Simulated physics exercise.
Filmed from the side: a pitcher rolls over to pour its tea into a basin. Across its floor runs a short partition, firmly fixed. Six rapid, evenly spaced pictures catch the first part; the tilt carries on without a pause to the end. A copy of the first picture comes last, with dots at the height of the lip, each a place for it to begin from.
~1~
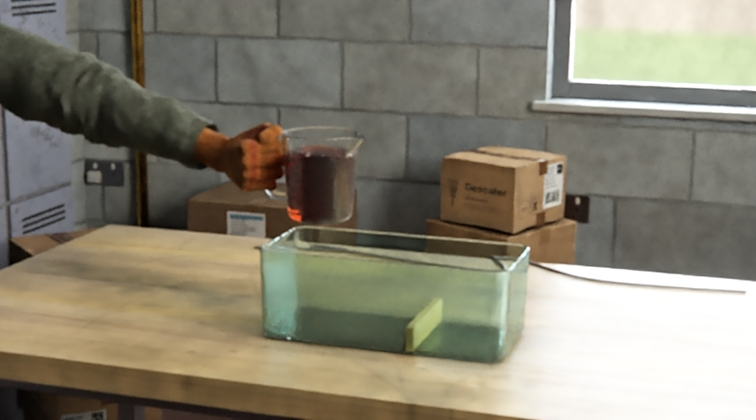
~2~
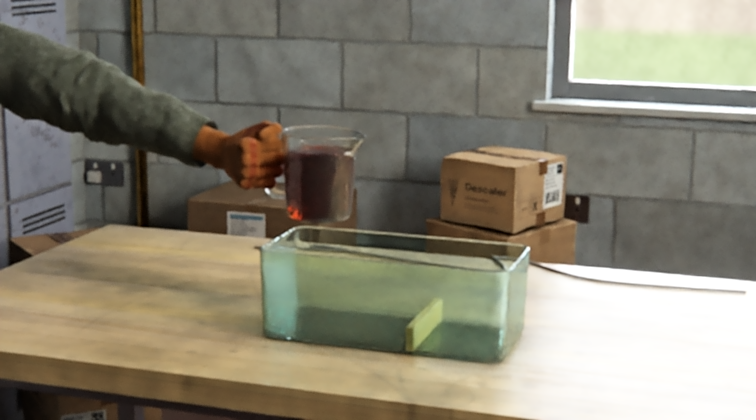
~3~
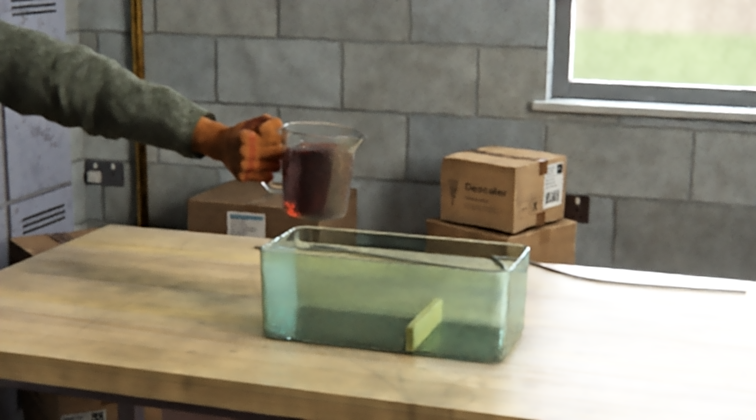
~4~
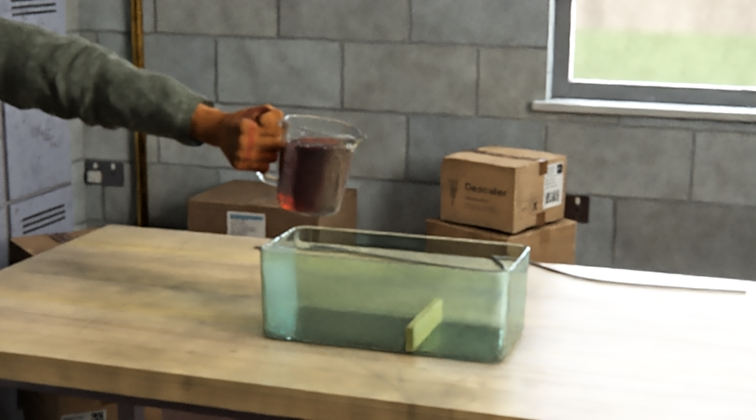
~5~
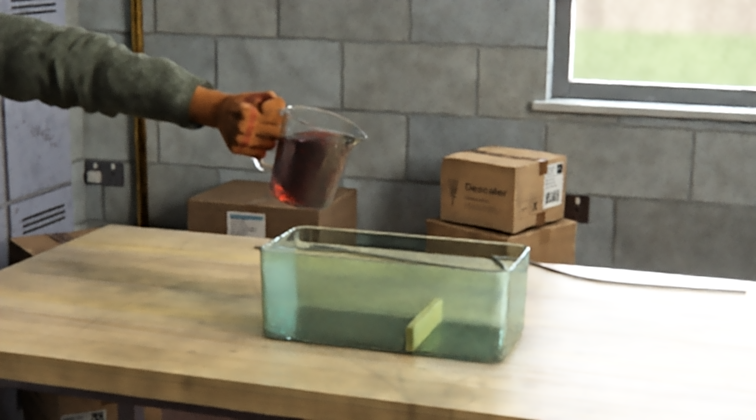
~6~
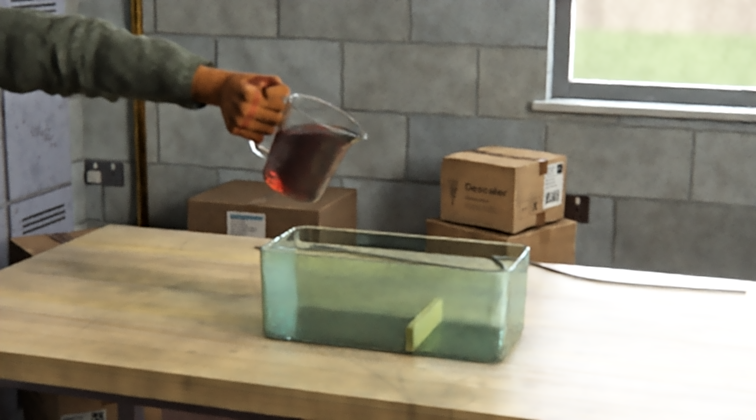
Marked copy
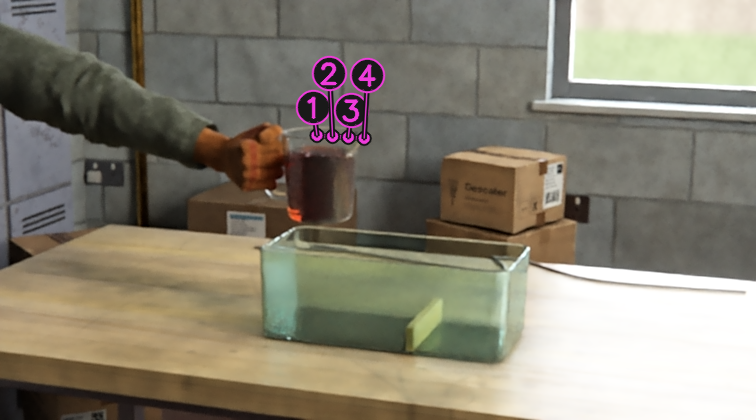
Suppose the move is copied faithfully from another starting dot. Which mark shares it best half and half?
Use spot 3.
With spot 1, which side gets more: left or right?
The left one.
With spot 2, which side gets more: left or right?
More ends on the left.
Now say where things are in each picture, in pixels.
Upright, lip at (365, 138); basin from (264, 335) to (506, 363); top of the wall at (425, 312); nothing has left yet.
Upright, lip at (365, 138); nothing has left yet.
Tipped about 4°, lip at (365, 138); nothing has left yet.
Tipped about 10°, lip at (364, 138); nothing has left yet.
Tipped about 17°, lip at (364, 138); nothing has left yet.
Tipped about 25°, lip at (364, 138); nothing has left yet.
On the marked copy, 1 at (316, 135); 2 at (332, 136); 3 at (348, 137); 4 at (364, 138).
For spot 1, about 86 % ends left of the wall and 10 % right of it; 4 % is lost outside.
For spot 2, about 85 % ends left of the wall and 12 % right of it; 3 % is lost outside.
For spot 3, about 49 % ends left of the wall and 49 % right of it.
For spot 4, about 17 % ends left of the wall and 81 % right of it.
